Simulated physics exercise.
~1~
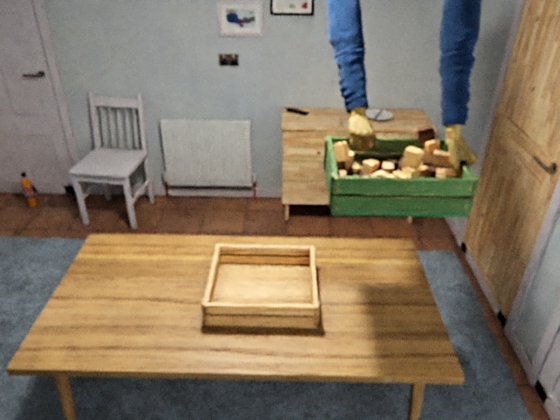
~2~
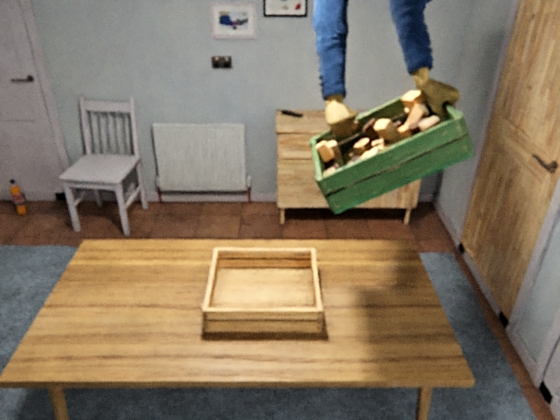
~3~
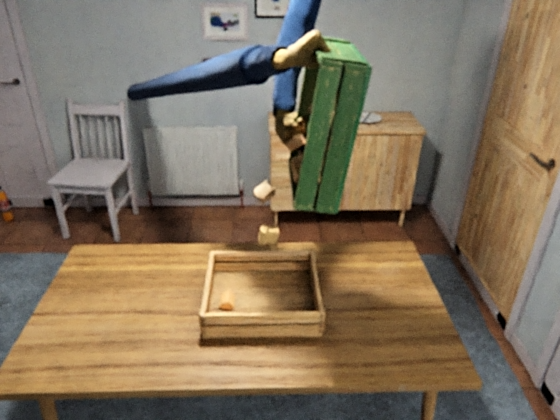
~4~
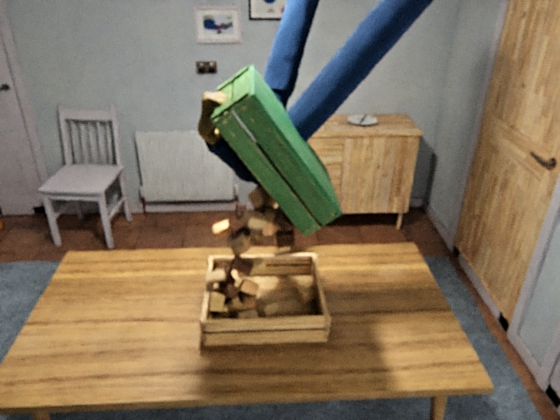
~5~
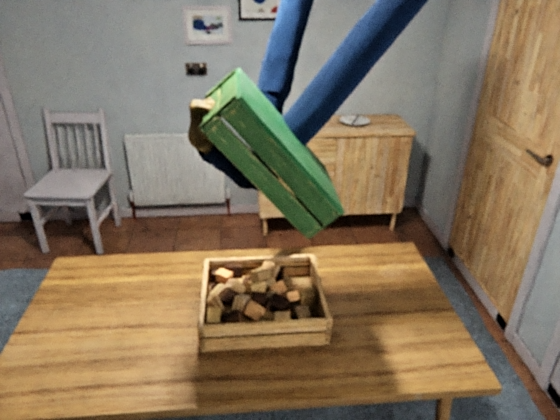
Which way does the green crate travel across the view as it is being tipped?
The green crate moves to the left as the arms tip it over the tray.
